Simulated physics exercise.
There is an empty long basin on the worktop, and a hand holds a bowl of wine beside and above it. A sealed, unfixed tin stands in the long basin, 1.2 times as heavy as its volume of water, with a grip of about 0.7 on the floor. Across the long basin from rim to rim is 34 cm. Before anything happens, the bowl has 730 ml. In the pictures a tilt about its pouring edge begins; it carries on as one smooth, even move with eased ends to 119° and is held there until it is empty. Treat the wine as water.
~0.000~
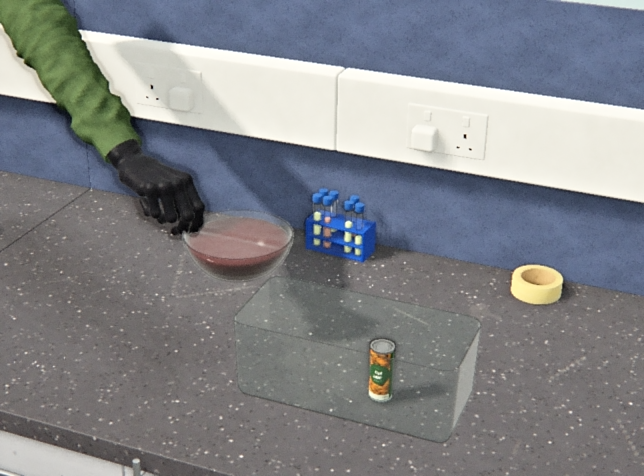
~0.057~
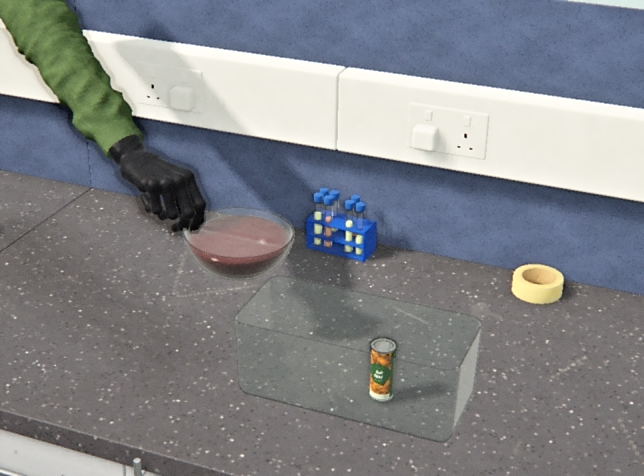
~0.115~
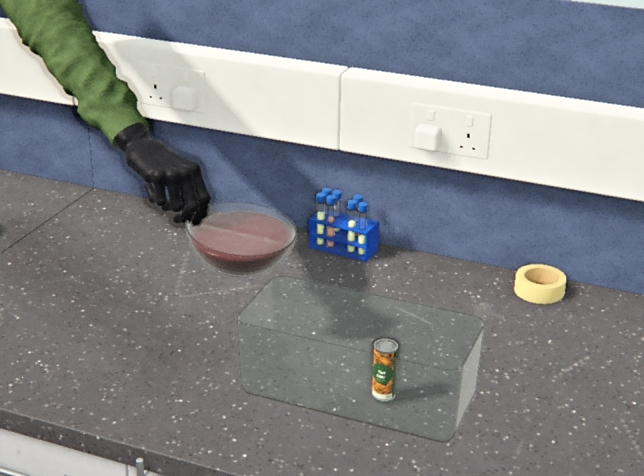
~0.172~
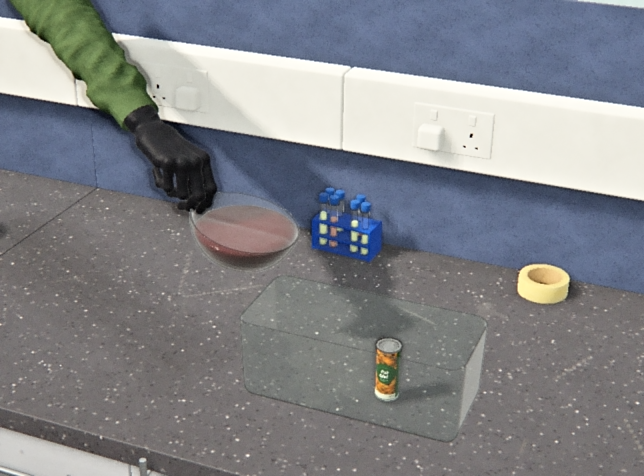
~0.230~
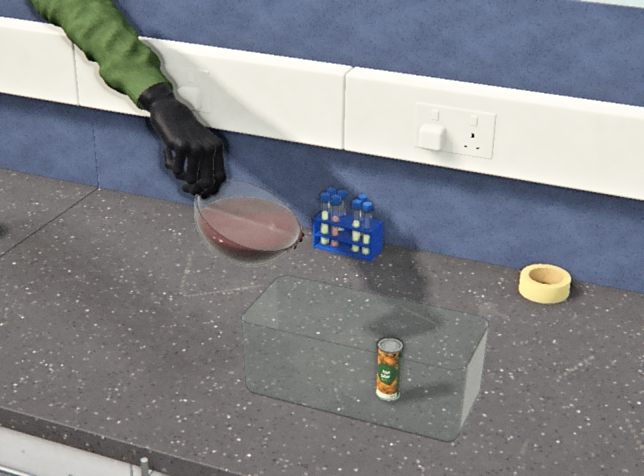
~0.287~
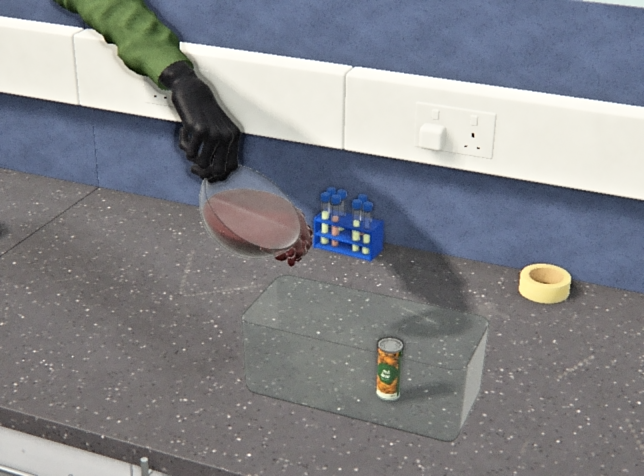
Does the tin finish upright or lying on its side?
It finishes lying on its side.
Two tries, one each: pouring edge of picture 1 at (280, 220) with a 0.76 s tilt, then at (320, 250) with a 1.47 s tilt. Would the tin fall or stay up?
Run one: It tumbles. Run two: It does not tip.
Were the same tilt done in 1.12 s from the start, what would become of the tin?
The tin would stay balanced.
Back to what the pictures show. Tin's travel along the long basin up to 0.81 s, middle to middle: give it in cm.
Around 4 cm.
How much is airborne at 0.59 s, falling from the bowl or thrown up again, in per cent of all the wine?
Share: Roughly 52 per cent.
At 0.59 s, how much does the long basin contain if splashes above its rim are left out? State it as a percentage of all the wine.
I'd put it near 44 percent.
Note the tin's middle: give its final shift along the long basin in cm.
The tin's middle ends up about 7.0 cm along the basin.
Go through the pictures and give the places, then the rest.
In the first frame, it leans 0°; its right rim is at (288, 245); the wine meets the walls at (194, 228) and (288, 247); the long basin's rim runs from (252, 298) to (470, 346); the tin's top is at (383, 348).
In the second frame, it leans 2°; its right rim is at (289, 244); the wine meets the walls at (195, 226) and (288, 246).
In the third frame, it leans 6°; its right rim is at (291, 244); the wine meets the walls at (197, 222) and (291, 243).
In the fourth frame, it leans 13°; its right rim is at (294, 244); the wine meets the walls at (202, 215) and (295, 239); 1 per cent is over the edge.
In the fifth frame, it leans 23°; its right rim is at (295, 244); the wine meets the walls at (206, 206) and (296, 238); 5 per cent is over the edge.
In the sixth frame, it leans 35°; its right rim is at (295, 244); the wine meets the walls at (210, 196) and (283, 224); 12 per cent is over the edge.
After 0.59 s the tilt is 101° and 5 per cent is still to pour; the tin stands where it began.
After 0.81 s the tilt is 119° and 0 per cent is still to pour; the tin leans 34°.
After 1.04 s the tilt is 119° and 0 per cent is still to pour; the tin lies on its side.
After 1.29 s the tilt is 119° and 0 per cent is still to pour; the tin lies on its side.
In the end the tin lies on its side.
